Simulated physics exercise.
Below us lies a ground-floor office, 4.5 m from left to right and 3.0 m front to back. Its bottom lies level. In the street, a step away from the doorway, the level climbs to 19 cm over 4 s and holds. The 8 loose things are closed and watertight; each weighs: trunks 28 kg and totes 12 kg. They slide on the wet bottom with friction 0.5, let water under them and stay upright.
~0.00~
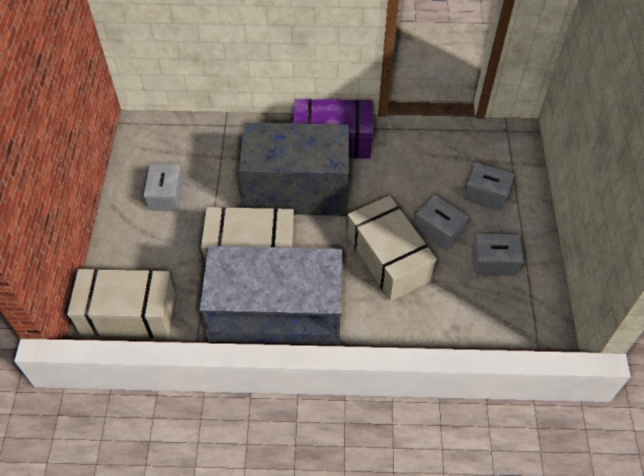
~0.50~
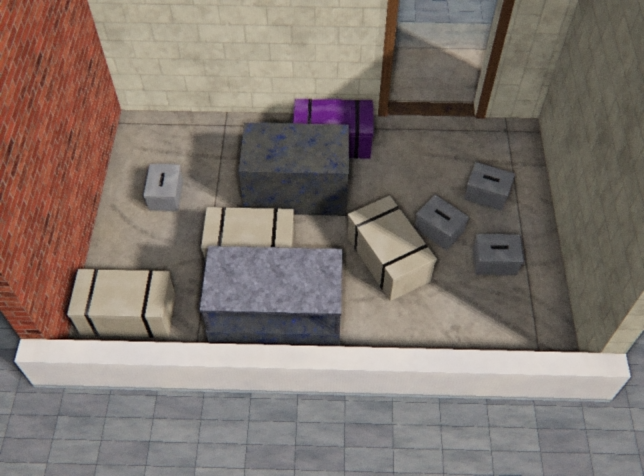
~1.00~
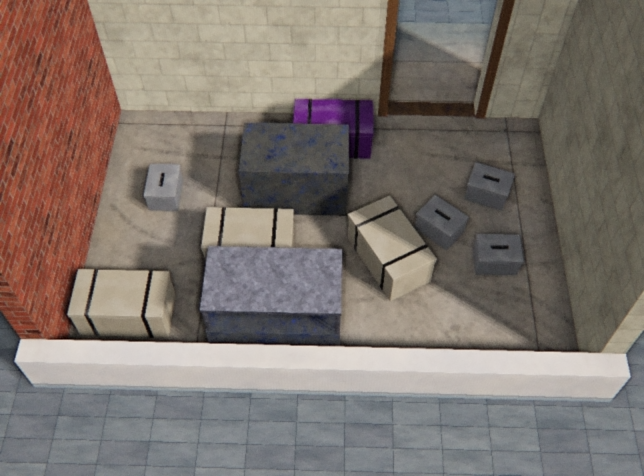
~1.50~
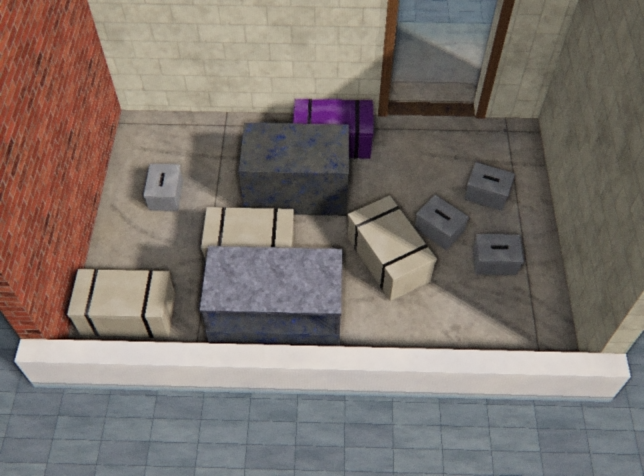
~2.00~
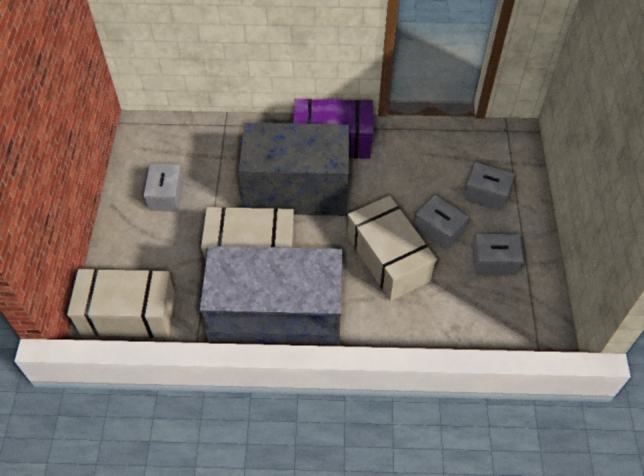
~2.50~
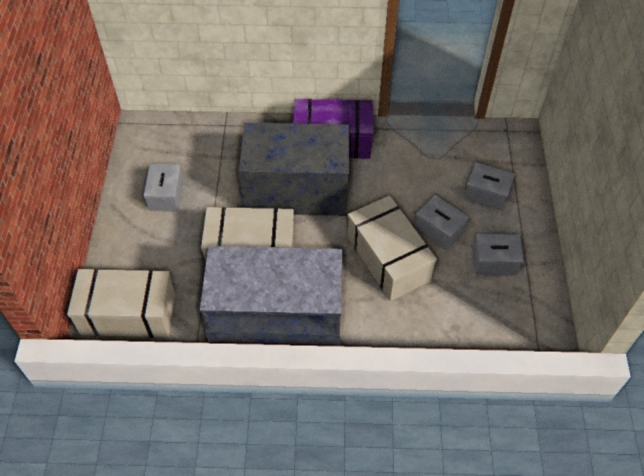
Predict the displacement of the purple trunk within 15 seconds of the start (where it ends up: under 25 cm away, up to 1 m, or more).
The purple trunk holds its place.
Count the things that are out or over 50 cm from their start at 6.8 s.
I count 2.
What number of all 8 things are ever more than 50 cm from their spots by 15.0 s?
I count 6.
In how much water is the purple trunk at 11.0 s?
About 4 cm.
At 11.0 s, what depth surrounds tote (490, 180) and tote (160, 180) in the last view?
Roughly 14 and 4 cm.
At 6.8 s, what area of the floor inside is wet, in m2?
Some 7.5 m2.
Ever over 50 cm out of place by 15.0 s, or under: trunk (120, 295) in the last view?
It is less.
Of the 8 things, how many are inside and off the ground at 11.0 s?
At that moment 4.
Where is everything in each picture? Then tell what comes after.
In the first frame, the purple trunk at (333, 116), on the bottom; 0.0 m2 under water; 0 of 8 have shifted.
In the second frame, the purple trunk at (333, 116) rests on the ground; water covers 0.0 m2; 0 of 8 have shifted.
In the third frame, the purple trunk at (333, 116), on the bottom; 0.0 m2 under water; 0 of 8 have shifted.
In the fourth frame, the purple trunk at (333, 116) rests on the ground; 0.0 m2 under water; 0 of 8 have shifted.
In the fifth frame, the purple trunk at (333, 116) rests on the ground; water covers 0.0 m2; 0 of 8 have shifted.
In the sixth frame, the purple trunk at (333, 116), on the bottom; water covers 0.3 m2; 0 of 8 have shifted.
After 3.5 s the purple trunk is near (333, 116), 0.0 m from its start, aground; 0 afloat.
After 6.8 s the purple trunk is near (333, 116), 0.0 m from its start, aground; 0 afloat.
After 11.0 s the purple trunk is near (333, 116), 0.0 m from its start, aground; 4 afloat.
After 15.0 s the purple trunk is near (340, 114), 0.1 m from its start, afloat; 7 afloat.
